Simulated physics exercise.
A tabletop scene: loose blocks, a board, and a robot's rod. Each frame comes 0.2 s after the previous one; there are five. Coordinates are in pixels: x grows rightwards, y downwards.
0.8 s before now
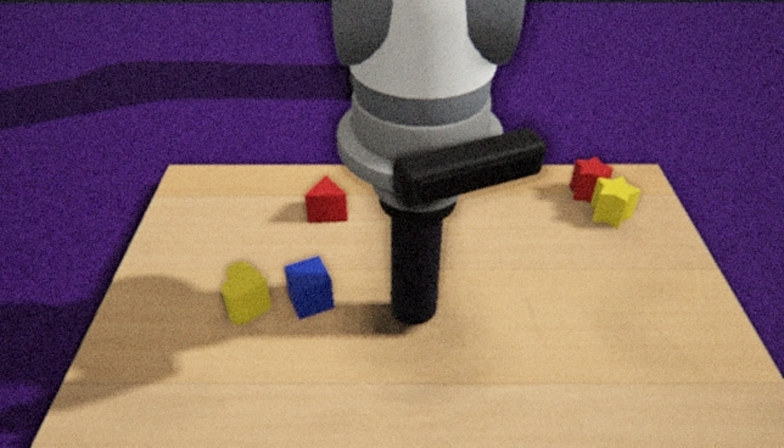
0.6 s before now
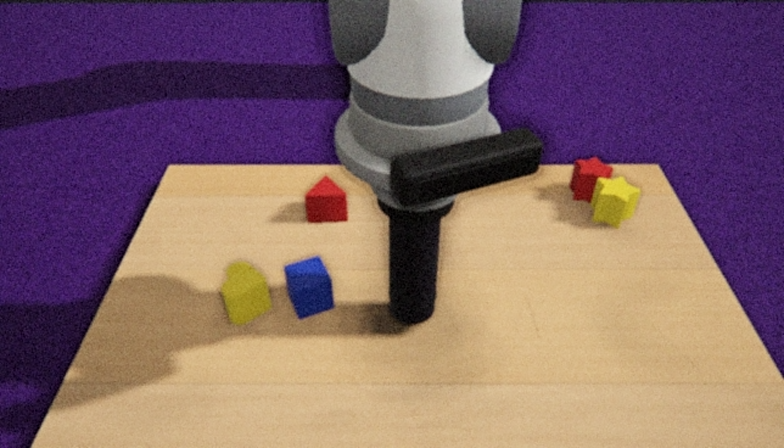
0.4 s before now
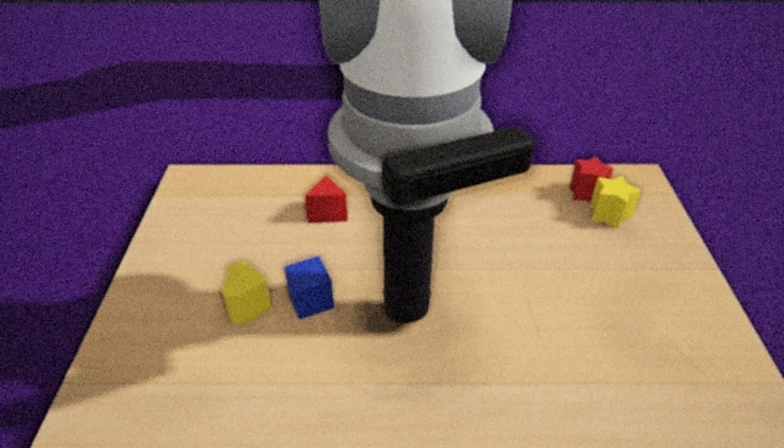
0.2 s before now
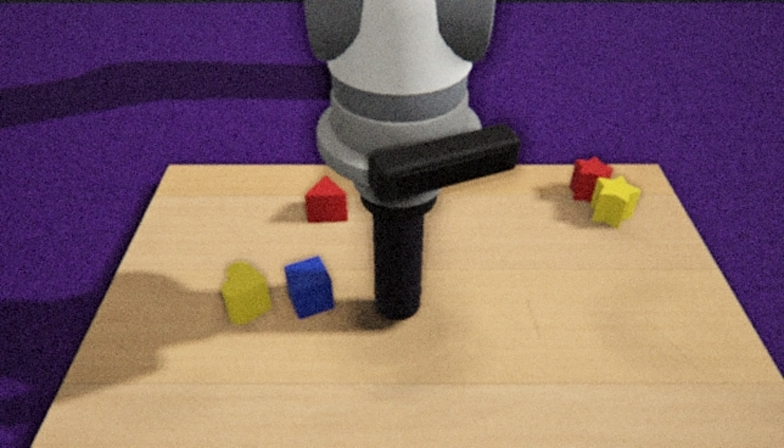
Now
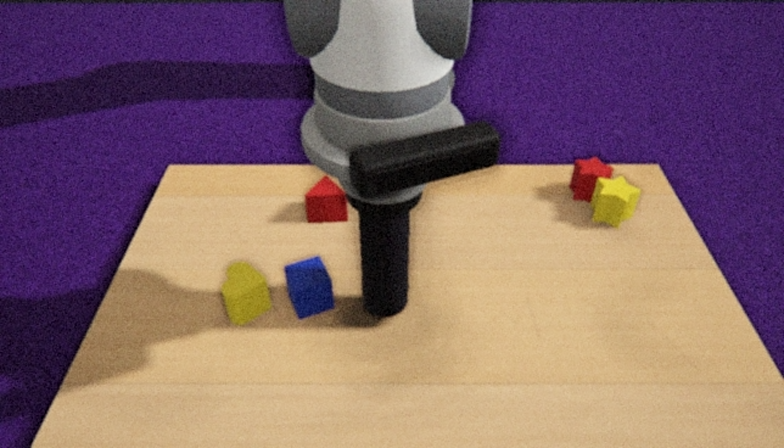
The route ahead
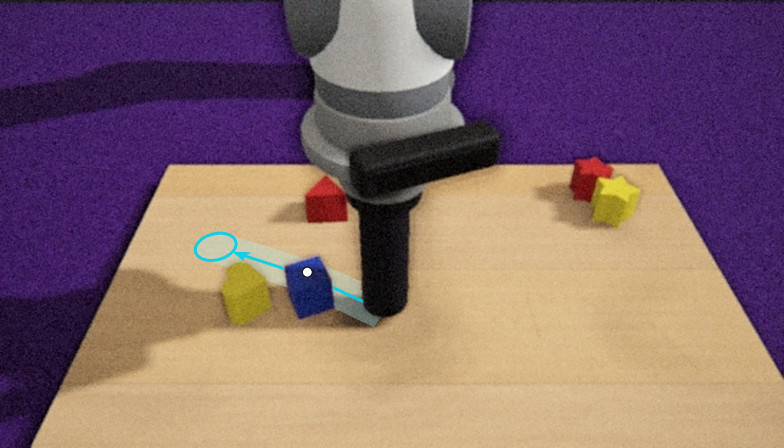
A robot arm held a black rod upright on a wooden table and slid it a short way left toward a blue block, while the yellow, blue and red blocks around it stayed still.
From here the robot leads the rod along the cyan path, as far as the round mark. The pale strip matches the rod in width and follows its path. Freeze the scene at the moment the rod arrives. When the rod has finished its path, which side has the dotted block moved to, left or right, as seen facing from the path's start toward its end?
Its sideways move is to the left.
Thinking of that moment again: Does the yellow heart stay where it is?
Final answer: No.
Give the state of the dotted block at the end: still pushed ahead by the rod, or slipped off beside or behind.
Slid off.
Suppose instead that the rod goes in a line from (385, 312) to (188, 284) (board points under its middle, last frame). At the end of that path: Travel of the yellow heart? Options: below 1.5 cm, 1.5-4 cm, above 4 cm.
More than 4 cm.
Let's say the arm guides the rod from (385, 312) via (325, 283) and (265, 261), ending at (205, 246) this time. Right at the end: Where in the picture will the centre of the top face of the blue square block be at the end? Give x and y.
The centre of its top will be at (274, 271).
Drawn move, from (385, 312) over (299, 274) to (216, 246); the dot is on the blue square block.
On the path given first. One third of the way, rod at (324, 274); blue square block at (284, 271), turned 15° anticlockwise.
Two thirds of the way, rod at (267, 253); yellow heart at (227, 284), turned 15° clockwise; blue square block at (270, 271), turned 40° anticlockwise.
At the end, rod at (213, 236); yellow heart at (227, 284), turned 15° clockwise; blue square block at (270, 271), turned 40° anticlockwise; red three-sided block still.
